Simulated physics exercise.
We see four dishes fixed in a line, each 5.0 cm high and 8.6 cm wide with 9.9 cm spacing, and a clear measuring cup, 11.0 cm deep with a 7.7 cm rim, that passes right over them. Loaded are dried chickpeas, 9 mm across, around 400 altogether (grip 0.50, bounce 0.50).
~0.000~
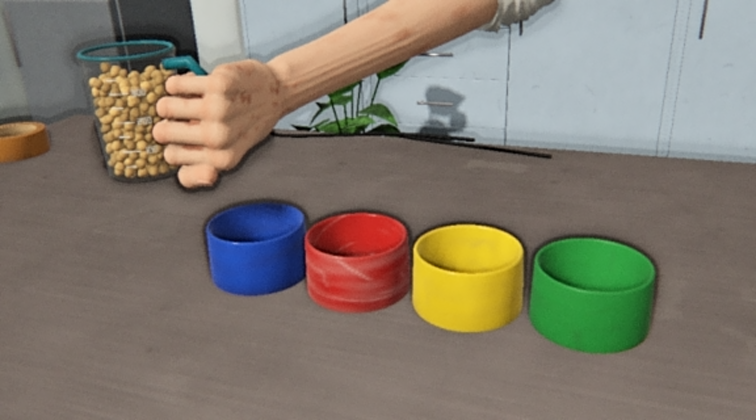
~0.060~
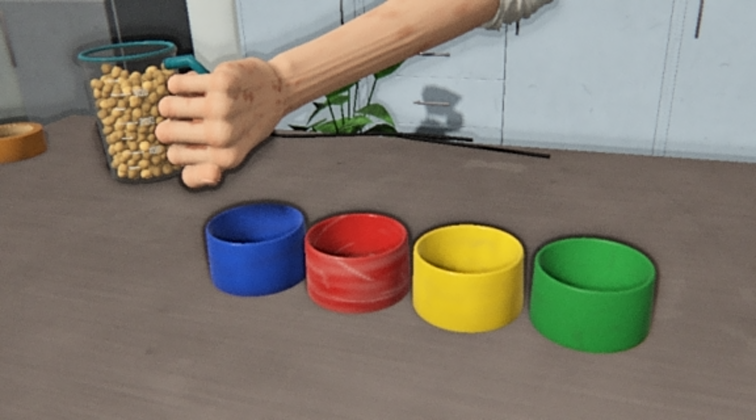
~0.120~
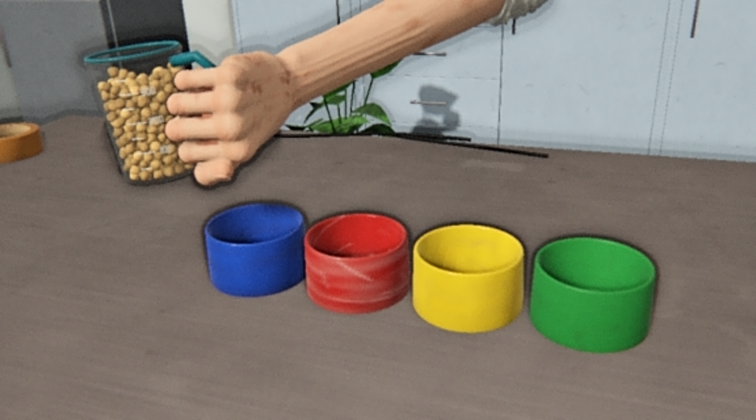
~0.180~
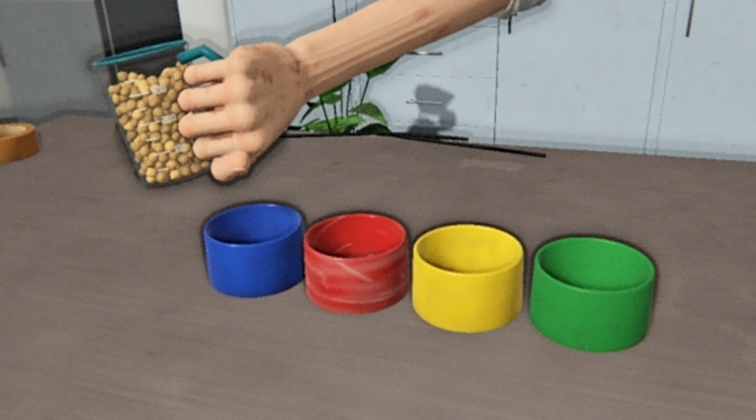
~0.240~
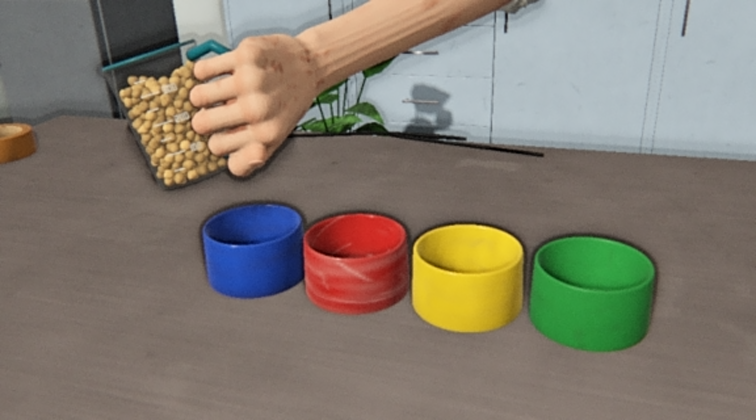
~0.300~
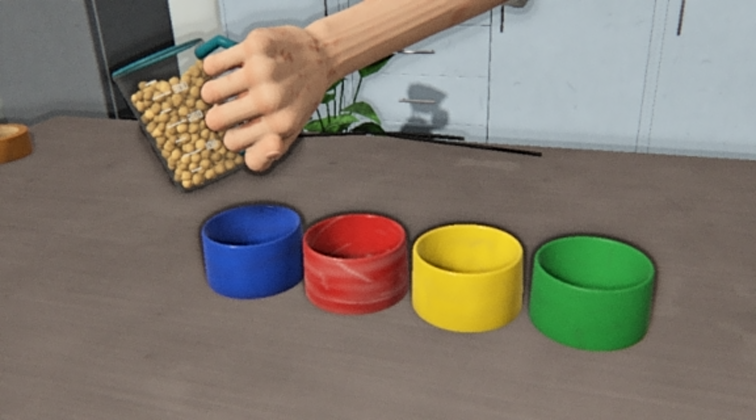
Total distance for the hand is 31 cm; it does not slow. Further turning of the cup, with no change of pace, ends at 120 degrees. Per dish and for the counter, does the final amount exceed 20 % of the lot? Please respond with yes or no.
Red yes, blue no, green no, yellow no, counter yes.
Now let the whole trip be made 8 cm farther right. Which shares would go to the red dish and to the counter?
Then the red dish would get 0 and the counter 10.
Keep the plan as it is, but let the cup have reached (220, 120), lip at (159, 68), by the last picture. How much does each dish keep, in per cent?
Red: 70 / blue: 0 / green: 0 / yellow: 0.
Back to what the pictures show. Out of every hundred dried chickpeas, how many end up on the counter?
Some 30 in a hundred.
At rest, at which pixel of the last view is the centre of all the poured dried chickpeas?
My guess is close to (373, 269).
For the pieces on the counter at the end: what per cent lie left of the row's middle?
60 per cent.
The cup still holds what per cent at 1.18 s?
Roughly 95 per cent, I'd say.
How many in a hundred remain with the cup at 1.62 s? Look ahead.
About 40 percent of the load.
Then, at 0.83 s, tilt 68 degrees; cup holds 100 %.
After 1.18 s, tilt 99 degrees; cup holds 95 %, red 5 %.
After 1.62 s, tilt 120 degrees; cup holds 40 %, red 35 %, yellow 5 %.
In the end, at 2.7 s, red 70 %, blue 0 %, green 0 %, yellow 5 %, counter 30 %.
